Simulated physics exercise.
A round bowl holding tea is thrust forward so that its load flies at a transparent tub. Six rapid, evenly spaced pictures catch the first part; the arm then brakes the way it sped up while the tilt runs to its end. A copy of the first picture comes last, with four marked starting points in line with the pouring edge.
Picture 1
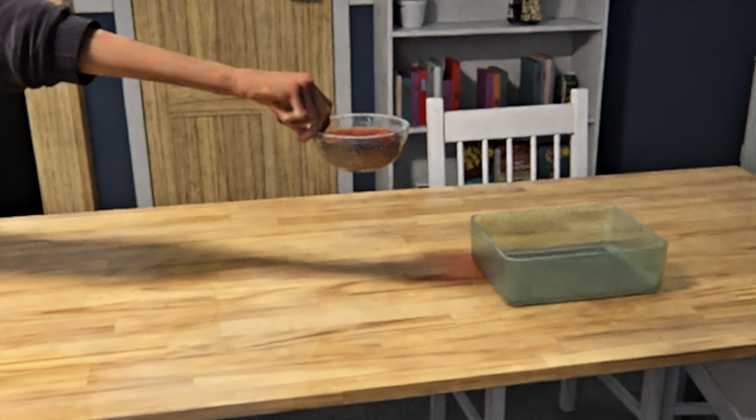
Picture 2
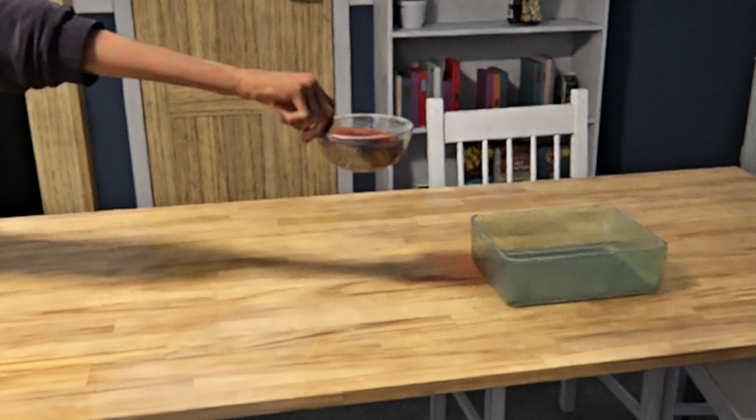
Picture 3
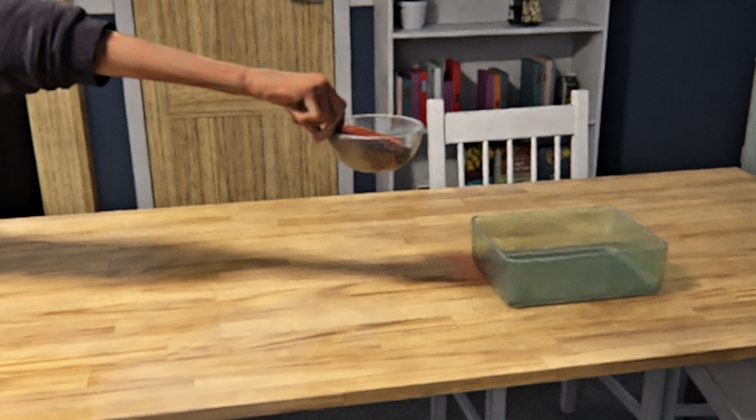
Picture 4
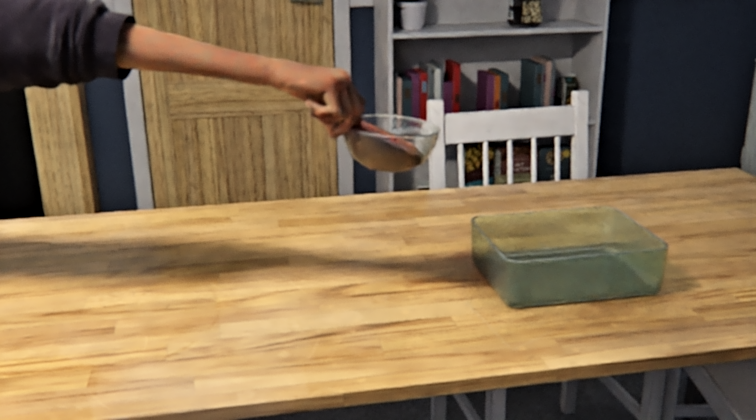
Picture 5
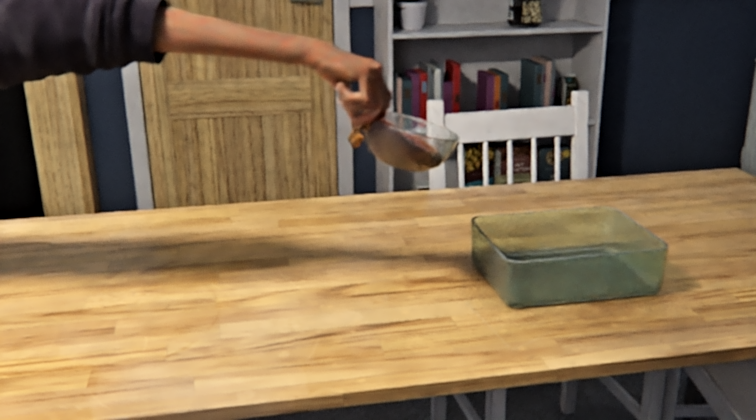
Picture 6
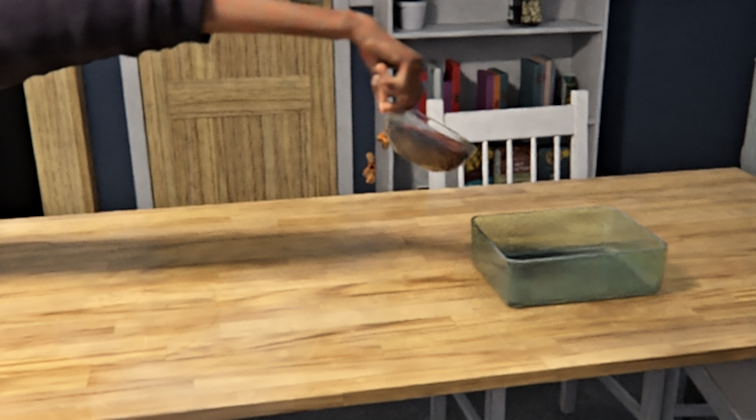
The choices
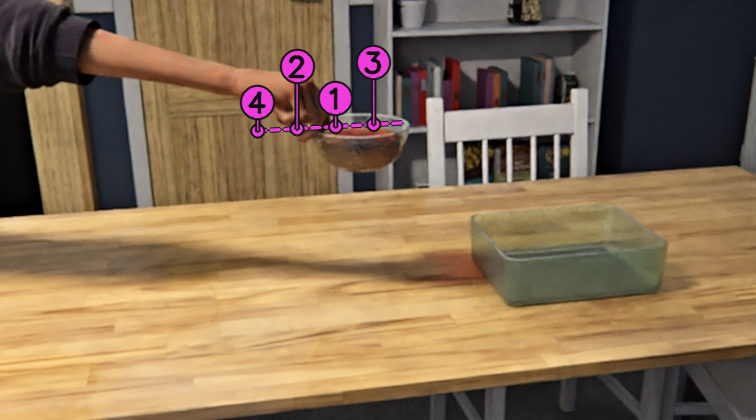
A hand at the end of a dark-sleeved arm holds a round clear bowl of reddish-brown tea above a pale wooden table, seen from slightly above by a still camera. A greenish transparent tub sits on the right, before a white chair, bookshelf and wooden door. The arm pushes the bowl rightward, tilting it increasingly, as small amber drops slip over its left rim and drop downward.
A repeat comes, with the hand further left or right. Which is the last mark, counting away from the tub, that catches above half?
Go for 1.
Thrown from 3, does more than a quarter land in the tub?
Yes.
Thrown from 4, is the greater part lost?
Yes, it does.
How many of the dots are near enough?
Two of the four.
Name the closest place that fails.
The answer is 2.
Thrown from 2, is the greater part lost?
Yes.
In magenta, 1 at (335, 126); 2 at (297, 128); 3 at (373, 124); 4 at (257, 130).
With 1, about 65 % lands in the tub, 22 % falls short and 12 % goes beside or beyond.
With 2, about 26 % lands in the tub, 68 % falls short and 7 % goes beside or beyond.
With 3, about 76 % lands in the tub, 8 % falls short and 16 % goes beside or beyond.
With 4, about 0 % lands in the tub, 98 % falls short.
